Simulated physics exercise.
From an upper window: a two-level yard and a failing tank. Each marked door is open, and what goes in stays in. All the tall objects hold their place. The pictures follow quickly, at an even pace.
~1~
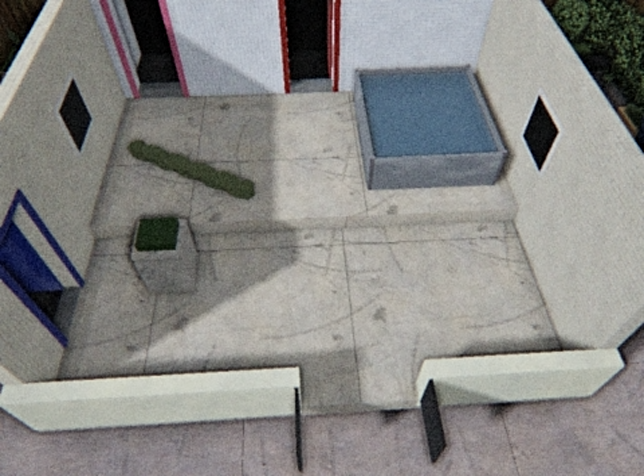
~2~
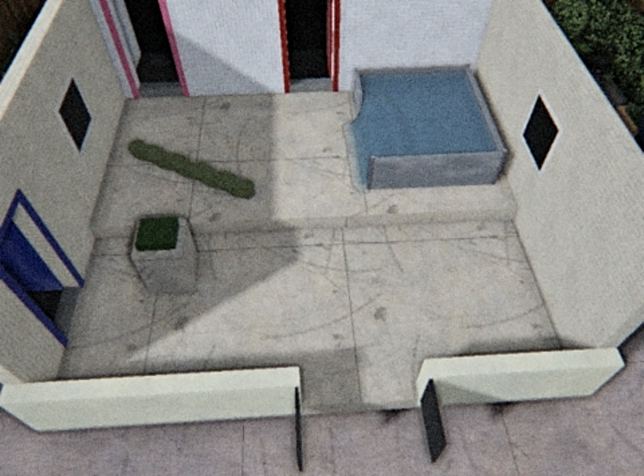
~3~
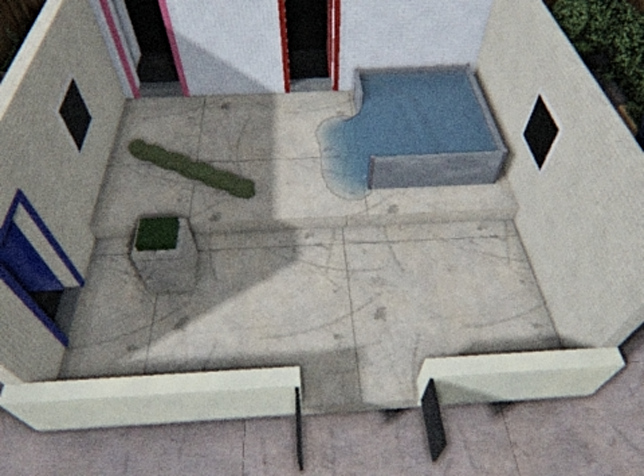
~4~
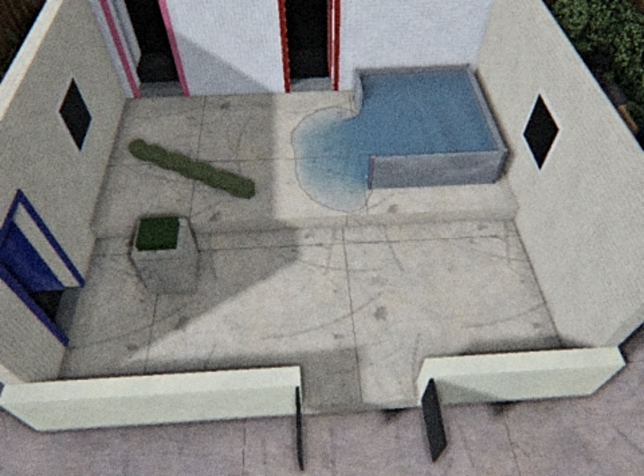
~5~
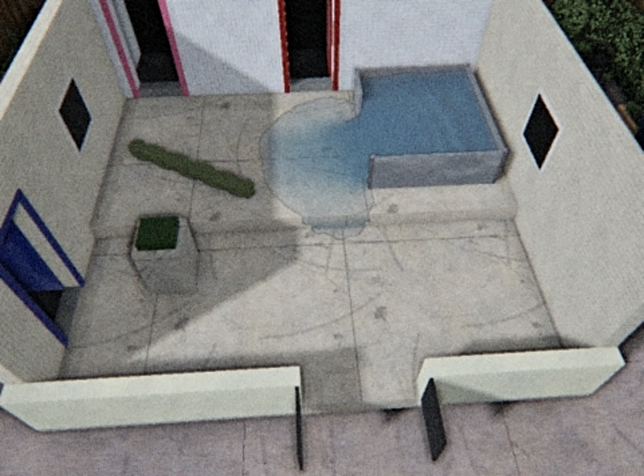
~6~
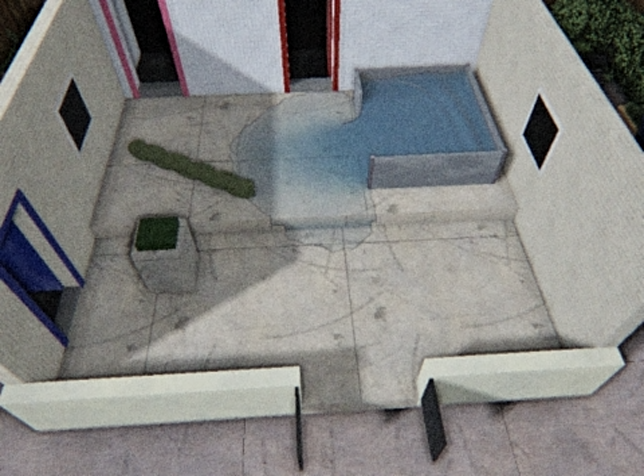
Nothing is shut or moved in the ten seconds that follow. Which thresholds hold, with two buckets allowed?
The pink door takes more than that; the blue door takes more than that; the red door stays under that.
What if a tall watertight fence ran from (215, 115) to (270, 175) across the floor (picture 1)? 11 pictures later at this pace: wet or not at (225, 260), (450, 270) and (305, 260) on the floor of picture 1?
As listed: Awash, not flooded, covered.
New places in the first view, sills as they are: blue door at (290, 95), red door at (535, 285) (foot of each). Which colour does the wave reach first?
It is the one in blue.
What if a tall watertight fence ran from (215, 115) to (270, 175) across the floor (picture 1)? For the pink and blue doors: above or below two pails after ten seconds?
One by one: Pink door is under; blue door is over.
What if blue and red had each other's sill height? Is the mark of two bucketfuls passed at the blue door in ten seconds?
My reading: The blue door is under.
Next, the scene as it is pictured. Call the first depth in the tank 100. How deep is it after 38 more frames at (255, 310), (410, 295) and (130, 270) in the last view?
About 8, 2 and 10 per cent.
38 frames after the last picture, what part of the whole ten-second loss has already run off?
Some 50 per cent.
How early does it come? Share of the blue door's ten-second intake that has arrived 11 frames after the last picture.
I make it 0 per cent.
A moment on, water covers 30 % of the floor; the pink door not reached, the blue door not reached, the red door wet at the sill, nothing in.
Next, water covers 45 % of the floor; the pink door wet at the sill, nothing in, the blue door not reached, the red door wet at the sill, nothing in.
Then, water covers 55 % of the floor; the pink door over two buckets in, the blue door wet at the sill, nothing in, the red door wet at the sill, nothing in.
Later, water covers 75 % of the floor; the pink door far over two buckets in, the blue door over two buckets in, the red door wet at the sill, nothing in.
In the end, water covers 90 % of the floor; the pink door far over two buckets in, the blue door over two buckets in, the red door wet at the sill, nothing in.
